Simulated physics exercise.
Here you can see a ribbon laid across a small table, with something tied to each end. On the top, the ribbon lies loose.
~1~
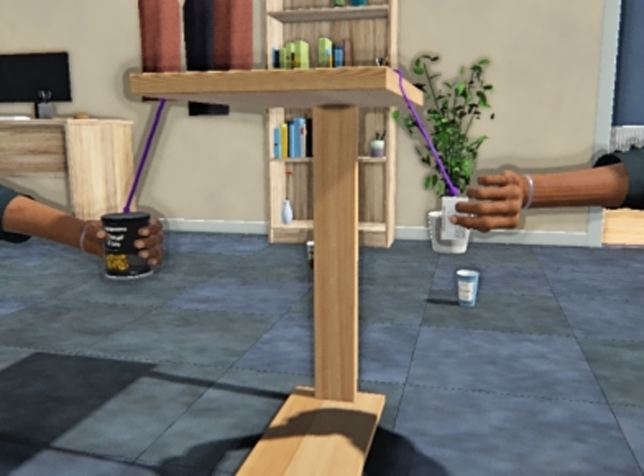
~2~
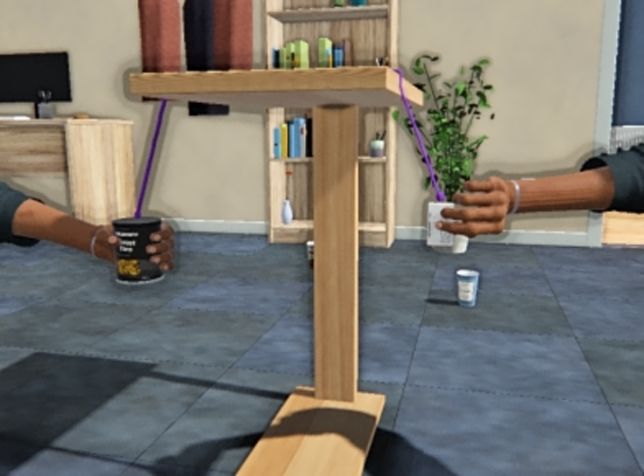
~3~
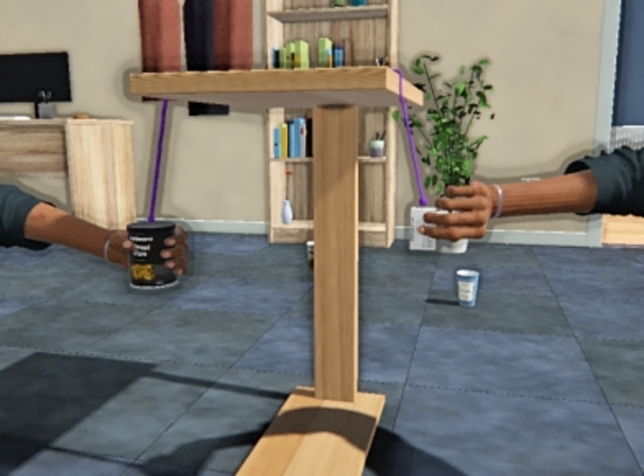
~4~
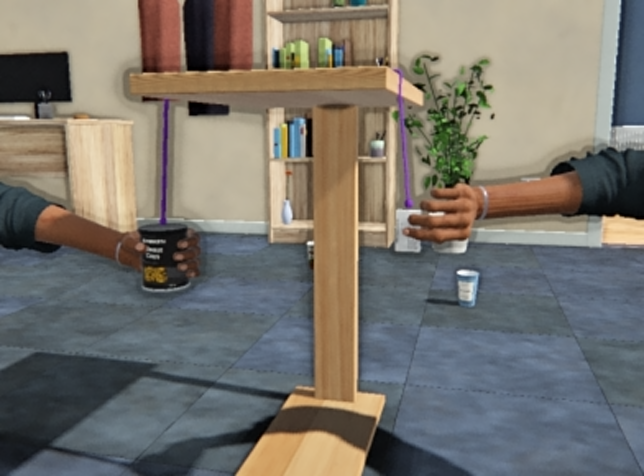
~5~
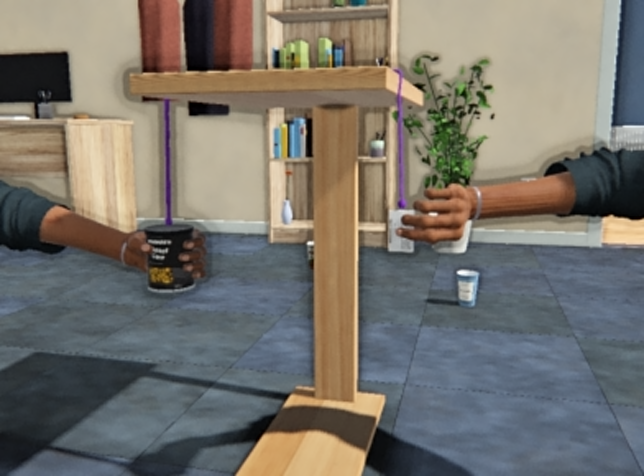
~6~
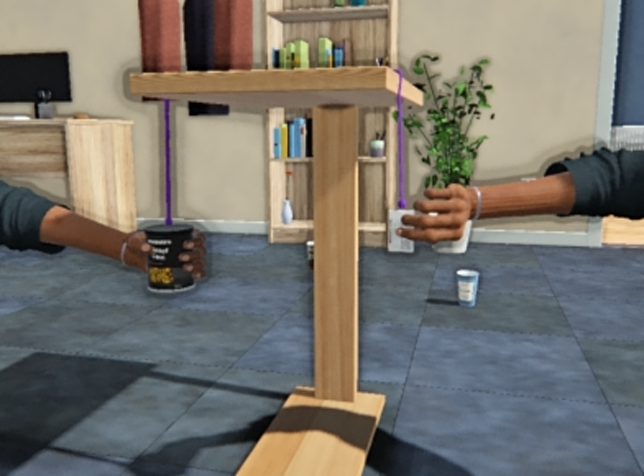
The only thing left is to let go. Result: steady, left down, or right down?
Leftward motion.
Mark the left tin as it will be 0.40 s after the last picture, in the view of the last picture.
At that moment it should be near (180, 374).
Then, 0.40 s later than the last view, left tin lower near (180, 374); right matchbox pulled up onto the top.
Then, 0.72 s later than the last view, left tin down on the floor near (226, 464); right matchbox down on the floor.
Finally, left tin down on the floor near (254, 468); right matchbox down on the floor. The ribbon goes down on the left.
